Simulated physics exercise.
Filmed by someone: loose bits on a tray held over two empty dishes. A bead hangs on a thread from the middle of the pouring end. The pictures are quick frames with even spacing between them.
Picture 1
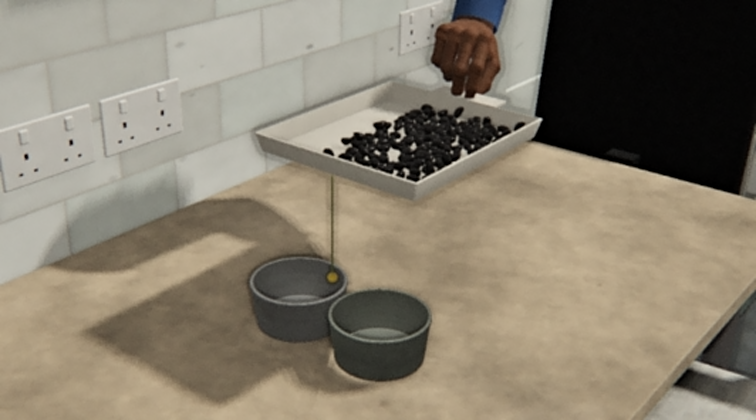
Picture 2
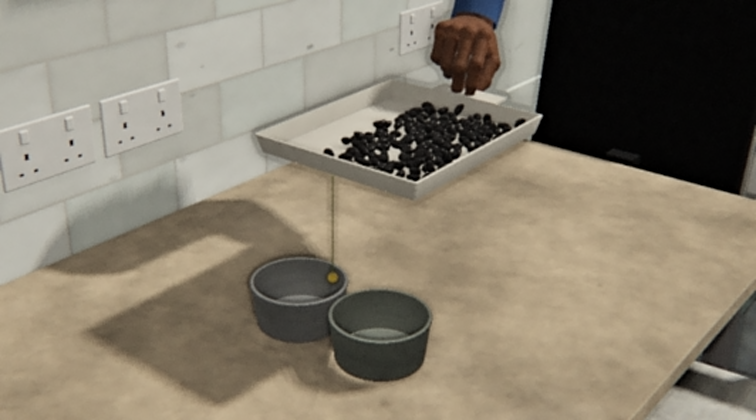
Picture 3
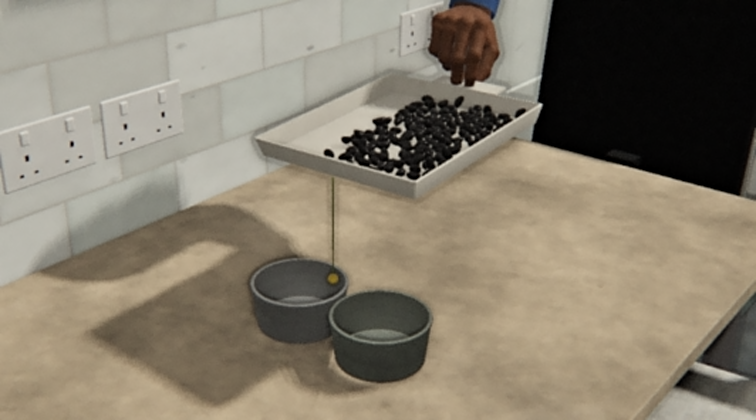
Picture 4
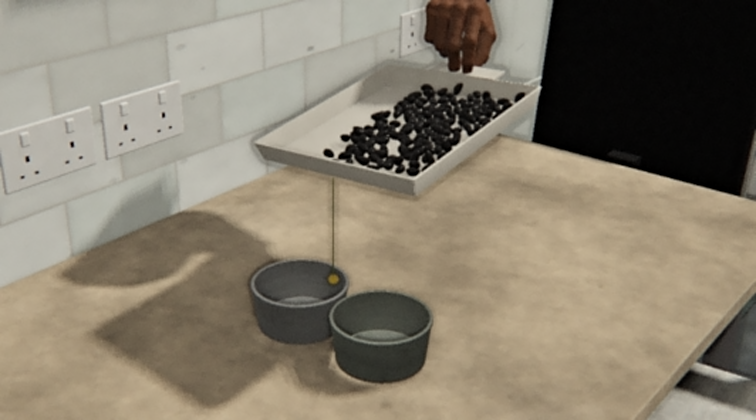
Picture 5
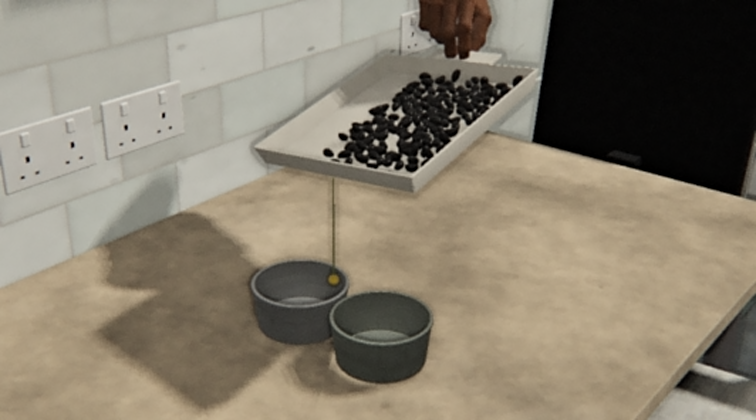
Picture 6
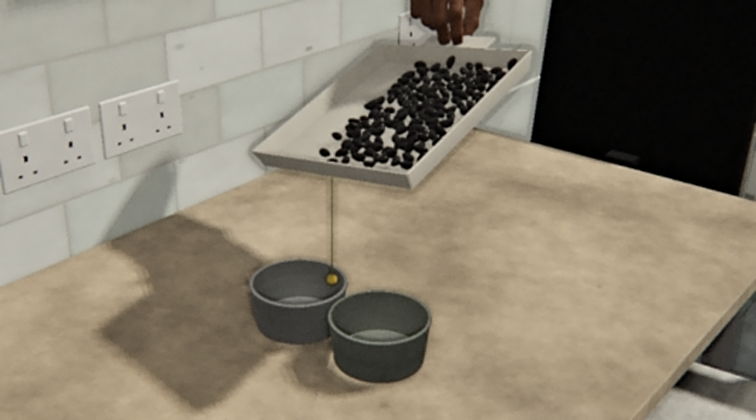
A tray of black beans, held above two empty grey dishes on a counter, slowly tilted as its far end rose and its front left corner dipped, while a hand lifted behind it.
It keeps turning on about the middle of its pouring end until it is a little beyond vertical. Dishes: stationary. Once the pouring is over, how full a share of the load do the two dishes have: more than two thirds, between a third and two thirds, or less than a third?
They have between a third and two thirds of it.
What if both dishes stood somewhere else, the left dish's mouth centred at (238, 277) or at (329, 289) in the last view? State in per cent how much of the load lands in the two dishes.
Some 80 percent in the first case, 10 percent in the second.
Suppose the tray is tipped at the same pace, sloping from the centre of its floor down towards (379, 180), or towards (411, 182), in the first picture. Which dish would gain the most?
Order of results: The right-placed dish, followed by the right-placed dish.
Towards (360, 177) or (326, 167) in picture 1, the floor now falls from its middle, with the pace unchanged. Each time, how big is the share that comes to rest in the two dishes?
First heading roughly 40 %, second roughly 20 %.
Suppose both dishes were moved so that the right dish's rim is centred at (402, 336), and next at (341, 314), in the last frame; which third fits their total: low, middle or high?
Try one: Under a third. Try two: Over two thirds.
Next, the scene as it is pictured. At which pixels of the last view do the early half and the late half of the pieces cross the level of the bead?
First half (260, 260); second half (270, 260).
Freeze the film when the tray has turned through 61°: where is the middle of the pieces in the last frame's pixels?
Somewhere about pixel (314, 133).
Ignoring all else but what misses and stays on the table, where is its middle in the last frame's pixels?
Centre: Roughly (200, 312).
Soon, tray tipped steeply; nearly all on the tray; a small part in the air.
A while on, tray tipped right over; most on the tray; a stray few in the left dish; a small part outside both; a stray few in the air.
Towards the end, tray tipped past a quarter turn; about half in the left dish; about half outside both.
Finally, tray tipped past a quarter turn; none in the right dish; about half in the left dish; about half outside both.
